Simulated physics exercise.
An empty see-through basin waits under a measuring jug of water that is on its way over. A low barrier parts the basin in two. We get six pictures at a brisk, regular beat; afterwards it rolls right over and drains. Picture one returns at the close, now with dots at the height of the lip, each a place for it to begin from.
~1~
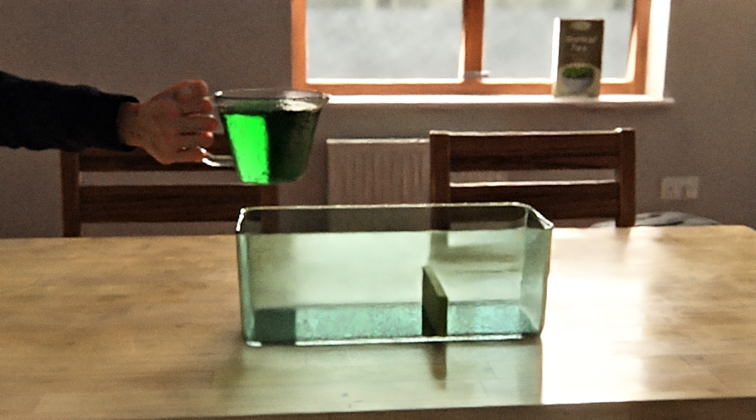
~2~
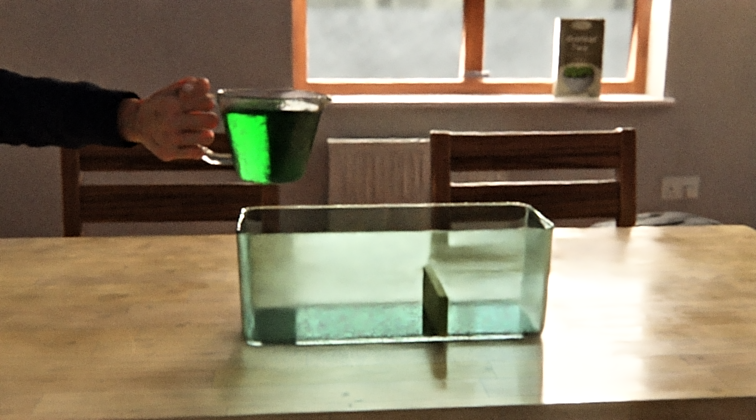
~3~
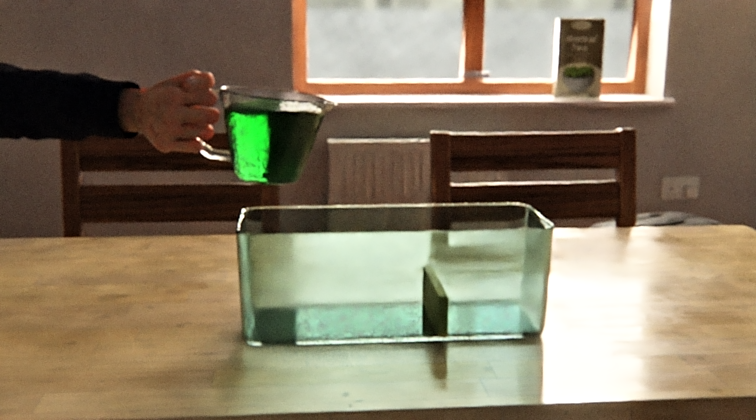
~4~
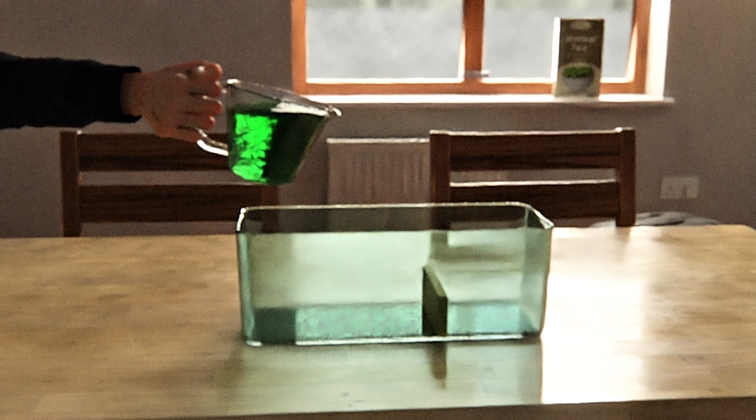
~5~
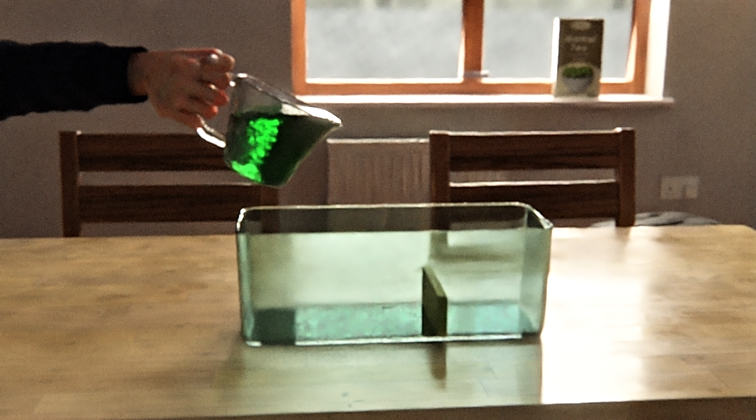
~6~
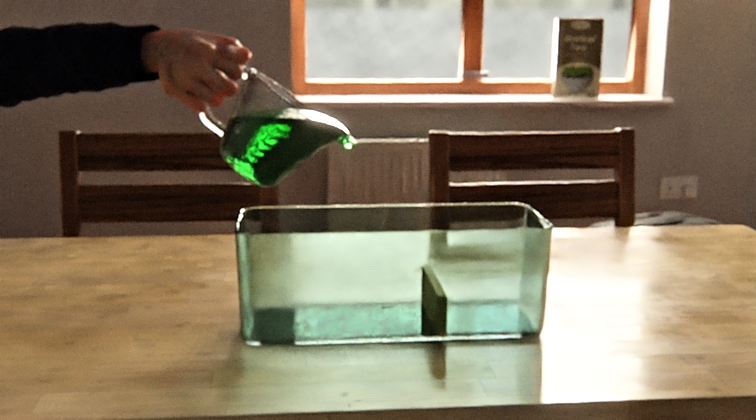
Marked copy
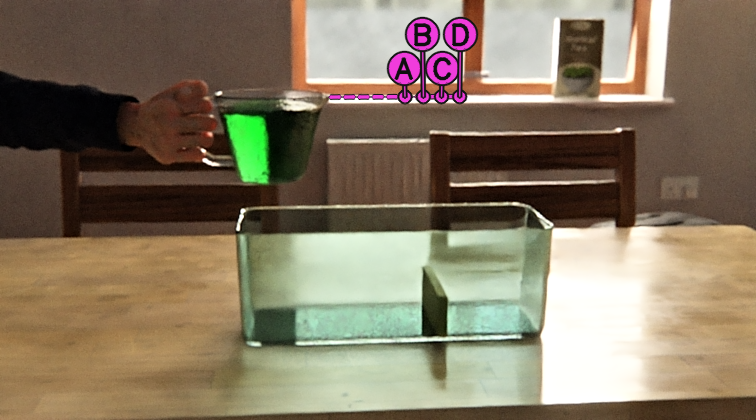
To begin with, a hand at the left holds a glass jug of bright green liquid upright above a clear basin with a low divider, set on a wooden table. The hand then tilts the jug to the right, gradually and more steeply, until a little green liquid edges over the lip.
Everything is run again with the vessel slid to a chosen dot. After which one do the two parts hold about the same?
Choose A.
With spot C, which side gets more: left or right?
More ends on the right.
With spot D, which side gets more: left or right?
The right side.
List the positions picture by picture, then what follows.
Upright, lip at (330, 97); basin from (242, 344) to (544, 335); top of the wall at (434, 280); nothing has left yet, in the first picture.
Upright, lip at (332, 98); nothing has left yet, in the second picture.
Tipped about 7°, lip at (335, 104); nothing has left yet, in the third picture.
Tipped about 15°, lip at (338, 113); nothing has left yet, in the fourth picture.
Tipped about 25°, lip at (341, 126); nothing has left yet, in the fifth picture.
Tipped about 38°, lip at (341, 141); water is over the lip, down to (350, 146), in the sixth picture.
On the marked copy, A at (405, 96); B at (423, 96); C at (441, 96); D at (459, 96).
For spot A, about 50 % ends left of the wall and 49 % right of it.
For spot B, about 26 % ends left of the wall and 74 % right of it.
For spot C, about 17 % ends left of the wall and 82 % right of it.
For spot D, about 17 % ends left of the wall and 83 % right of it.
